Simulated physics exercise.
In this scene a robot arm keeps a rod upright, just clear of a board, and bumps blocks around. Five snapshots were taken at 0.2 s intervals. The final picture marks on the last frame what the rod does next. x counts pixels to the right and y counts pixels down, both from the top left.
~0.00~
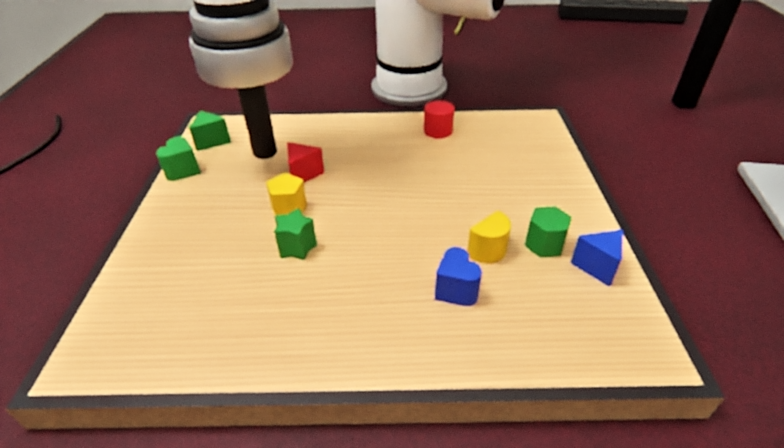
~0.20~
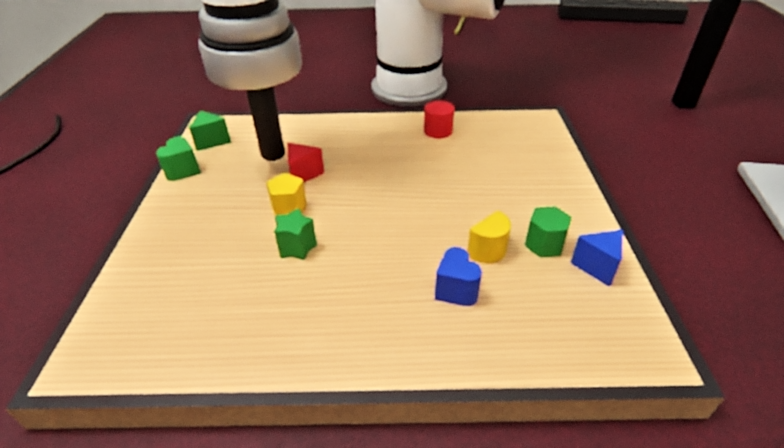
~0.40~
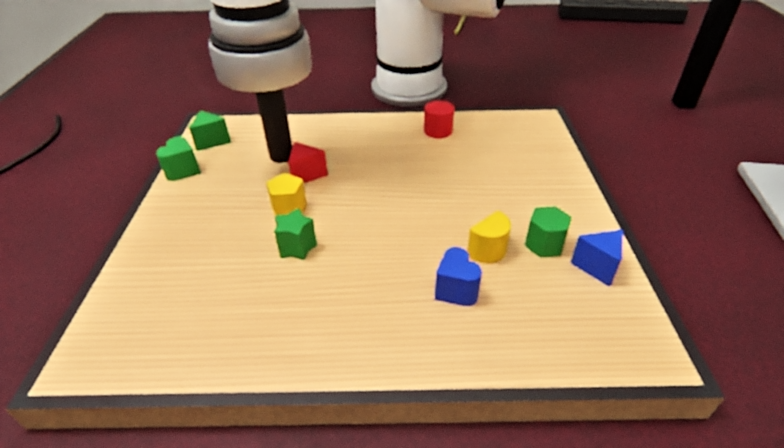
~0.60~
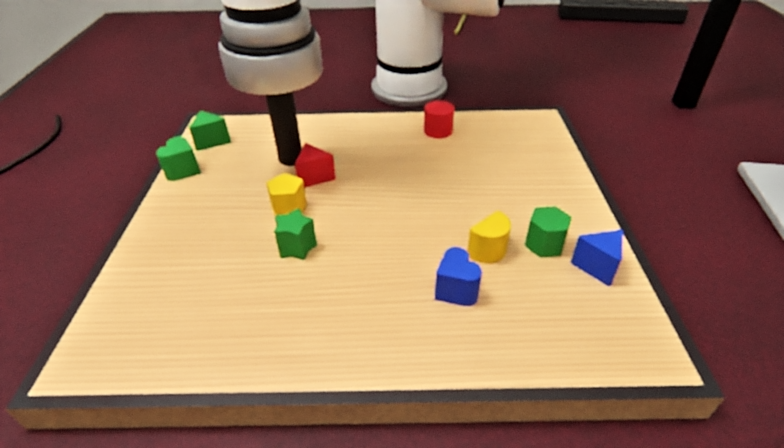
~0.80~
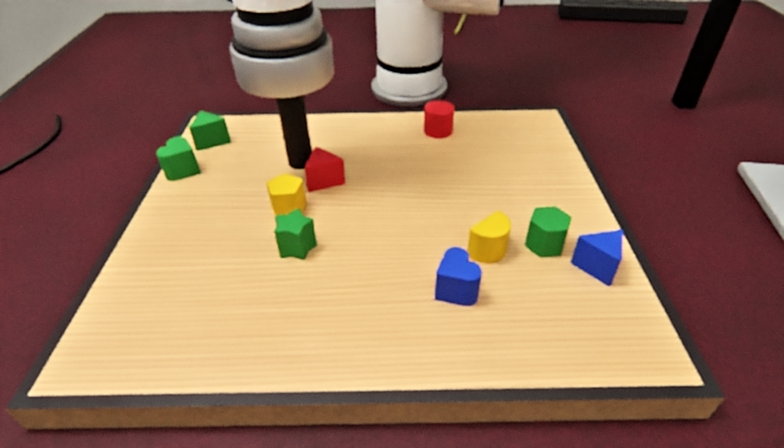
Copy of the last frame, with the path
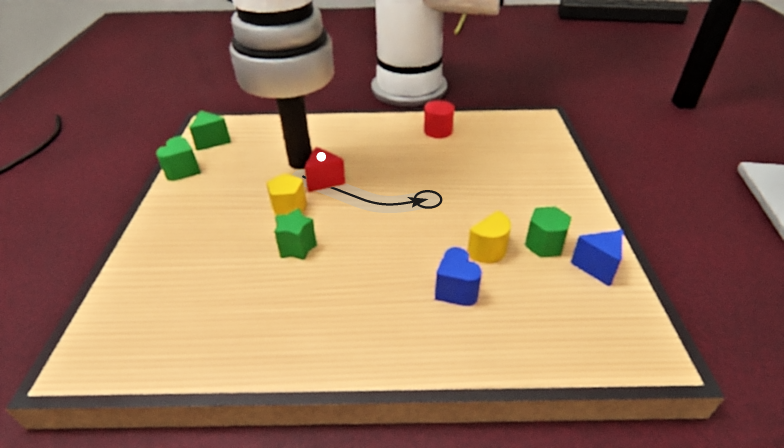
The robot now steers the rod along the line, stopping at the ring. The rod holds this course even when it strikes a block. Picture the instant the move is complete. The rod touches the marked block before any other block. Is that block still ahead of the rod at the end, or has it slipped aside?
Final position: To the side or behind.
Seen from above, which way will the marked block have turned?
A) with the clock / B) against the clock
Choice A: With the clock.
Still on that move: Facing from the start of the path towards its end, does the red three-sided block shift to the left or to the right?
Its shift is rightward.
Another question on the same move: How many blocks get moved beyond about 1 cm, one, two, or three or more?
Just one will move.
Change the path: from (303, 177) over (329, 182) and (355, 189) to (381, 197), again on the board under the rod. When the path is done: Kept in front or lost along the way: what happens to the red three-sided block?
I believe the red three-sided block keeps its place ahead of the rod.
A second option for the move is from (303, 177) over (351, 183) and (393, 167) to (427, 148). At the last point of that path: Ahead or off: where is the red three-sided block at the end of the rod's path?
At the end of the path, the rod has already lost the red three-sided block, which lies beside or behind it.
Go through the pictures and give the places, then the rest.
The first picture shows tip of the rod at (265, 154), middles of tops, yellow pentagon at (284, 184), red three-sided block at (299, 150).
The second picture shows rod at (273, 155), nothing pushed.
The third picture shows rod at (282, 158), red three-sided block at (303, 151).
The fourth picture shows rod at (291, 160), red three-sided block at (311, 153).
The fifth picture shows rod at (301, 164), yellow pentagon at (284, 184), red three-sided block at (321, 157).
The line goes from (303, 177) over (340, 191) and (381, 204) to (428, 199); the dot is on the red three-sided block.
What follows on the original path. One third of the way, rod at (338, 177); red three-sided block at (360, 171).
Two thirds of the way, rod at (380, 191); red three-sided block at (403, 186), turned 15° clockwise.
At the end, rod at (429, 186); yellow pentagon unmoved; red three-sided block at (433, 190), turned 60° clockwise.
